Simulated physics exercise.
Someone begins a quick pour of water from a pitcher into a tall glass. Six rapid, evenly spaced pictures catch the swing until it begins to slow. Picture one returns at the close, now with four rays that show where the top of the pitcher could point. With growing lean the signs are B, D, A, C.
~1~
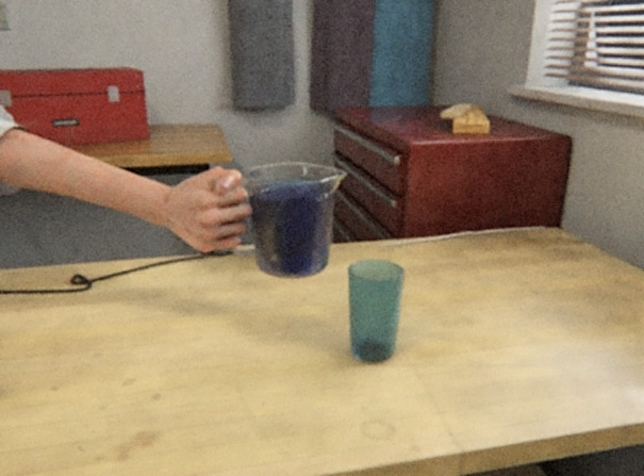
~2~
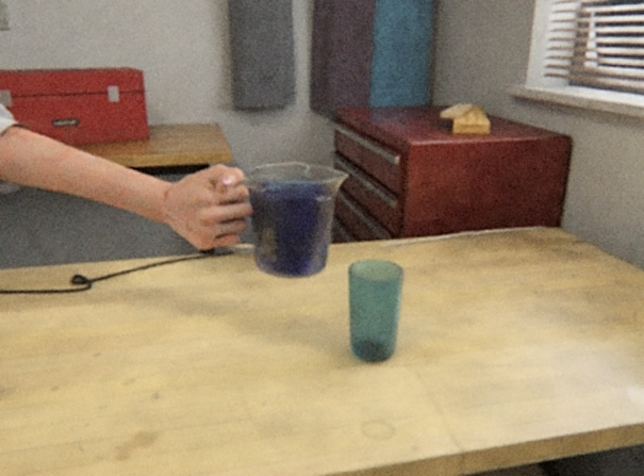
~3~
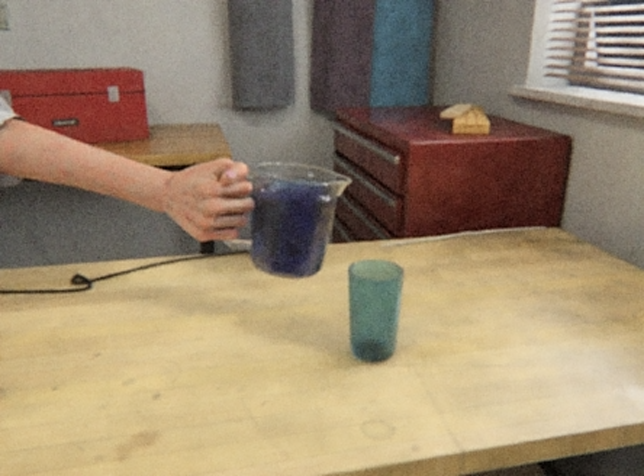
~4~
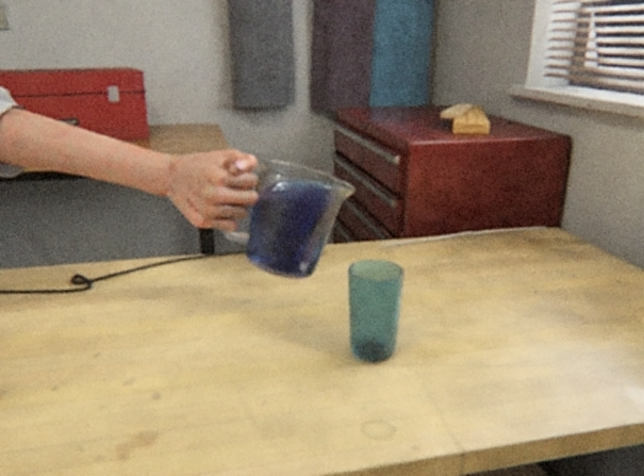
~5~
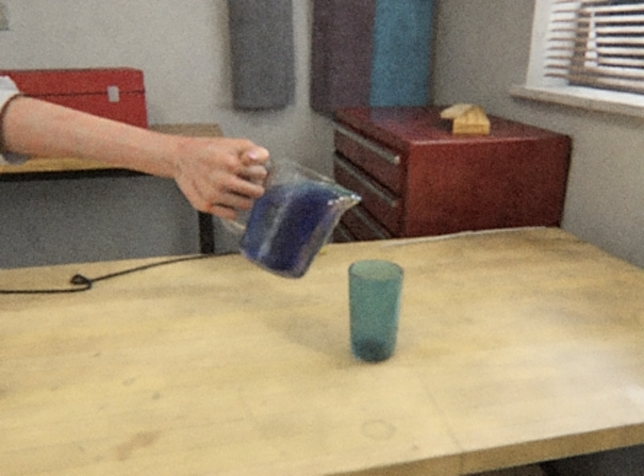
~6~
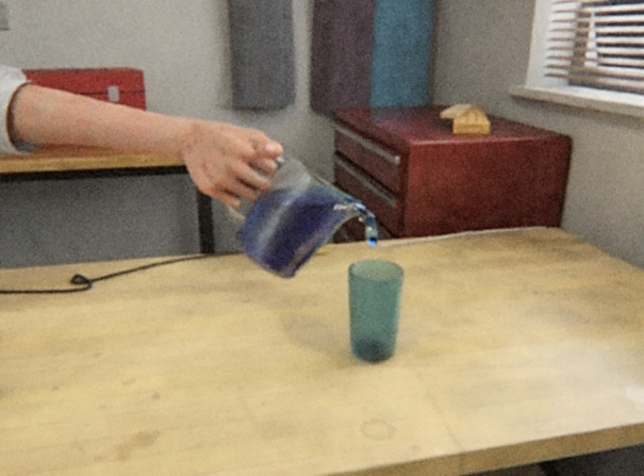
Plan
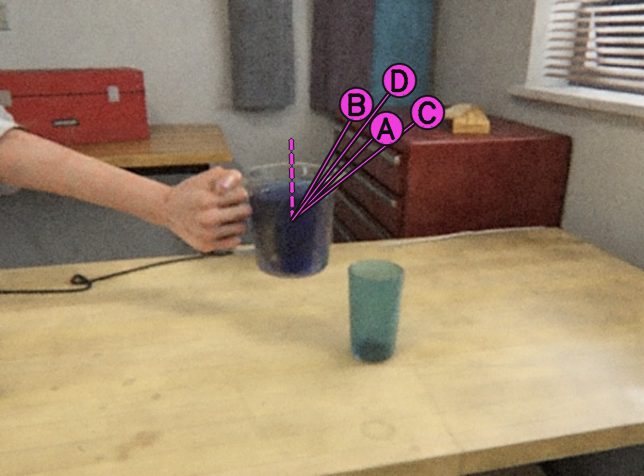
A hand holding a clear pitcher of blue liquid above a wooden table stays nearly still, then tilts it rightward, raising the handle, until a thin stream leaves the lip just above a tall green glass.
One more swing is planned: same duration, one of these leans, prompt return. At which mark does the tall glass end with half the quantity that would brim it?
A.
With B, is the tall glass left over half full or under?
Under half.
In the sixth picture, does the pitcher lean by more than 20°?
Yes.
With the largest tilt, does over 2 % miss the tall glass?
No, it does not.
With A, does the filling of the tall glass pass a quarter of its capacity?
Yes, clearly.
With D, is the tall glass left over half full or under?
Under.
In magenta, A at (371, 139); B at (350, 121); C at (414, 122); D at (388, 93).
For mark A, the tall glass ends with about 49 % of what it can hold.
For mark B, the tall glass ends with about 18 % of what it can hold.
For mark C, the tall glass ends with about 67 % of what it can hold.
For mark D, the tall glass ends with about 32 % of what it can hold.
